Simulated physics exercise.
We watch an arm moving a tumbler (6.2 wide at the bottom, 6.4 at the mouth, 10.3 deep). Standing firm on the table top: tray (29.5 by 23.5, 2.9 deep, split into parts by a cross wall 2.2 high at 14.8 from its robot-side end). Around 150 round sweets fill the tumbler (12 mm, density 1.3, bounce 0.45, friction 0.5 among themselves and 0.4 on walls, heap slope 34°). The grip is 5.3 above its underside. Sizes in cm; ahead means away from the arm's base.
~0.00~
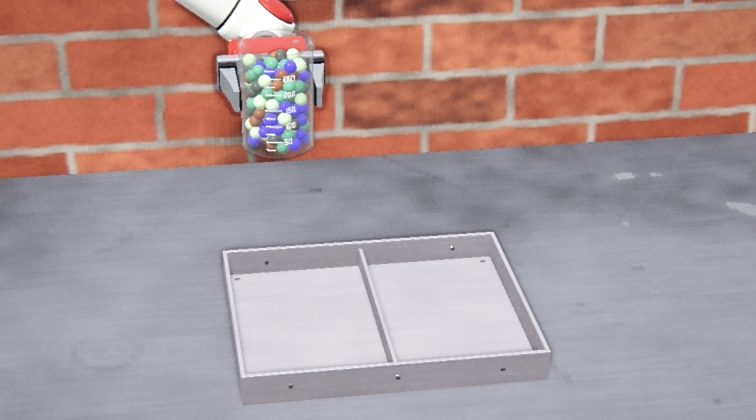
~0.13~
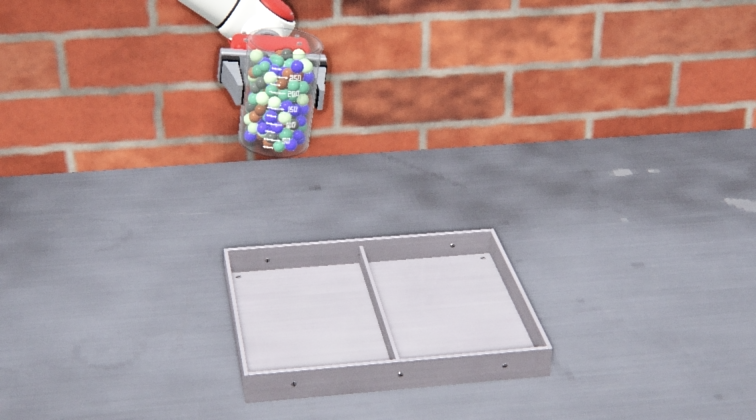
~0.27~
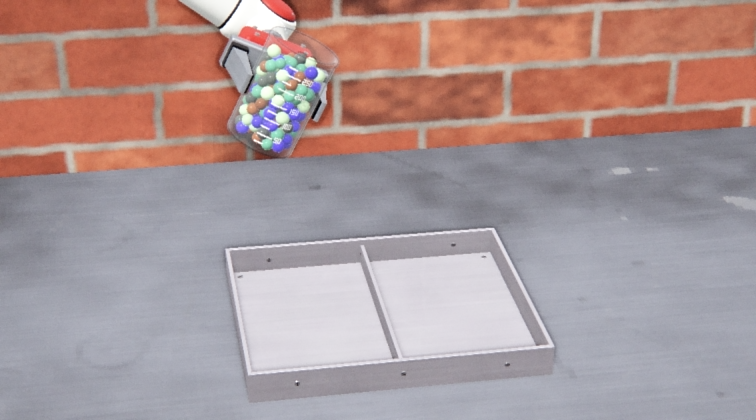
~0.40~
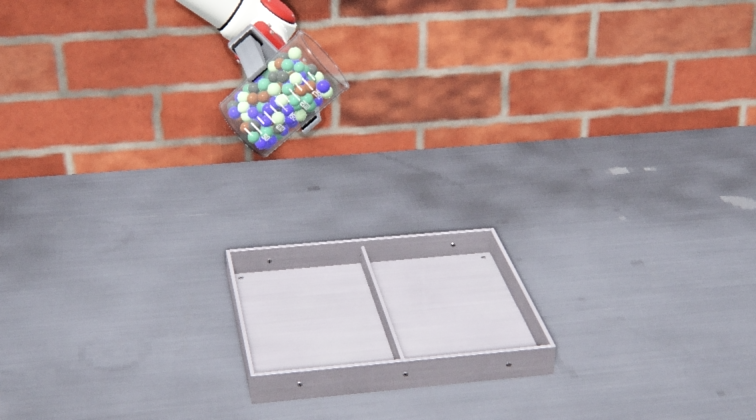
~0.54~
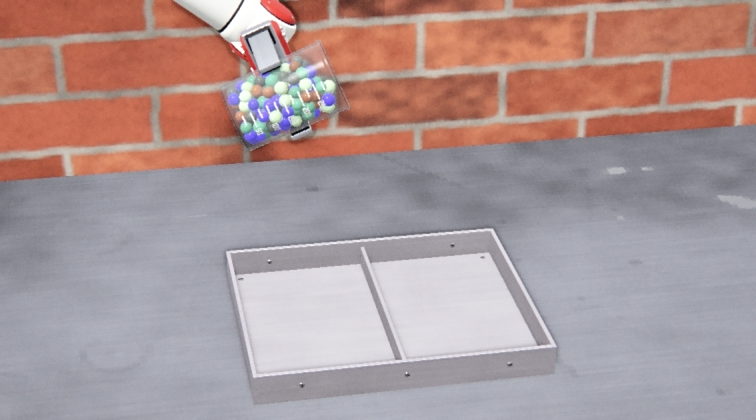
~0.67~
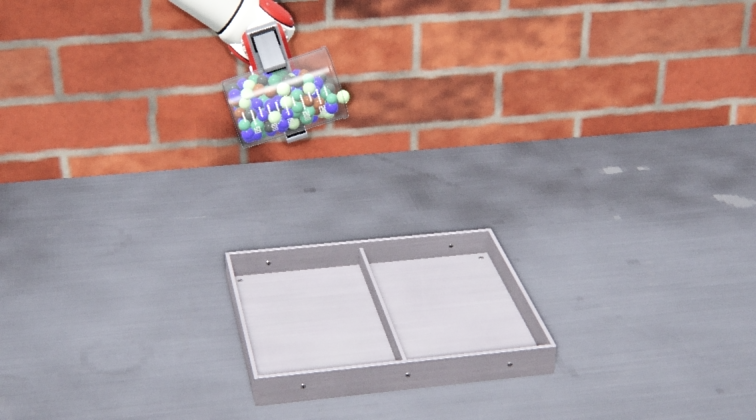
A robot arm held a clear tumbler of colorful round sweets above and behind a divided tray on a gray table, then tilted it steadily to the right until it lay nearly sideways.
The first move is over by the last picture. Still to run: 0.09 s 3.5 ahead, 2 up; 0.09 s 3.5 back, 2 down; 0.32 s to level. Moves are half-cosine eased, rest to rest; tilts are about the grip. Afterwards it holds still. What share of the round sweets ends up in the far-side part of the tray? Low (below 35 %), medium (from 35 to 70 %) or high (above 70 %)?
A medium share, from 35 to 70 %, ends in the far-side part of the tray.
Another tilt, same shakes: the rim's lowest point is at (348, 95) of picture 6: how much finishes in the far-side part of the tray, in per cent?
About 30 per cent.
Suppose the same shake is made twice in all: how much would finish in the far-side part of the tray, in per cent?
Then about 60 per cent.
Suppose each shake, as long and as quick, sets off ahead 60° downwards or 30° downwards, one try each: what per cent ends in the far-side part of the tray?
Some 5 and 10 per cent.
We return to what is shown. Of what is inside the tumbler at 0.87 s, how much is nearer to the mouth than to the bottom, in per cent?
About 95 per cent.
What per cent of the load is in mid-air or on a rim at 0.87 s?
Some 42 per cent.
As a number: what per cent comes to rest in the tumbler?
Roughly 35 per cent.
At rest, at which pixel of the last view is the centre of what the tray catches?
Near (467, 306).
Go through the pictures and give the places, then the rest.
In the first frame, tumbler middle at (277, 96), level; upper third of the load around (279, 75), from x 250 to 305, top at y 55; 148 in the tumbler.
In the second frame, tumbler middle at (279, 94), tilted 7° forward; upper third of the load around (282, 73), from x 250 to 310, top at y 55.
In the third frame, tumbler middle at (281, 95), tilted 26° forward; upper third of the load around (283, 75), from x 240 to 320, top at y 50.
In the fourth frame, tumbler middle at (282, 96), tilted 49° forward; upper third of the load around (289, 78), from x 235 to 325, top at y 55.
In the fifth frame, tumbler middle at (283, 97), tilted 68° forward; upper third of the load around (290, 83), from x 235 to 330, top at y 60.
In the sixth frame, tumbler middle at (283, 99), tilted 75° forward; upper third of the load around (284, 88), from x 235 to 345, top at y 75; 148 in the tumbler.
After 0.87 s, tilted 74° forward, highest piece 29 above the table; 86 in the tumbler, 62 in flight or on a rim.
After 1.07 s, tilted 17° forward, highest piece 31 above the table; 86 in the far-side part, 54 in the tumbler, 3 in the robot-side part, 5 in flight or on a rim.
After 1.37 s, level, highest piece 27 above the table; 90 in the far-side part, 54 in the tumbler, 4 in the robot-side part.
After 2.42 s, level, highest piece 27 above the table; 90 in the far-side part, 54 in the tumbler, 4 in the robot-side part.
At rest, 90 in the far-side part, 54 in the tumbler, 4 in the robot-side part. That is 61 % in the far-side part of the tray.
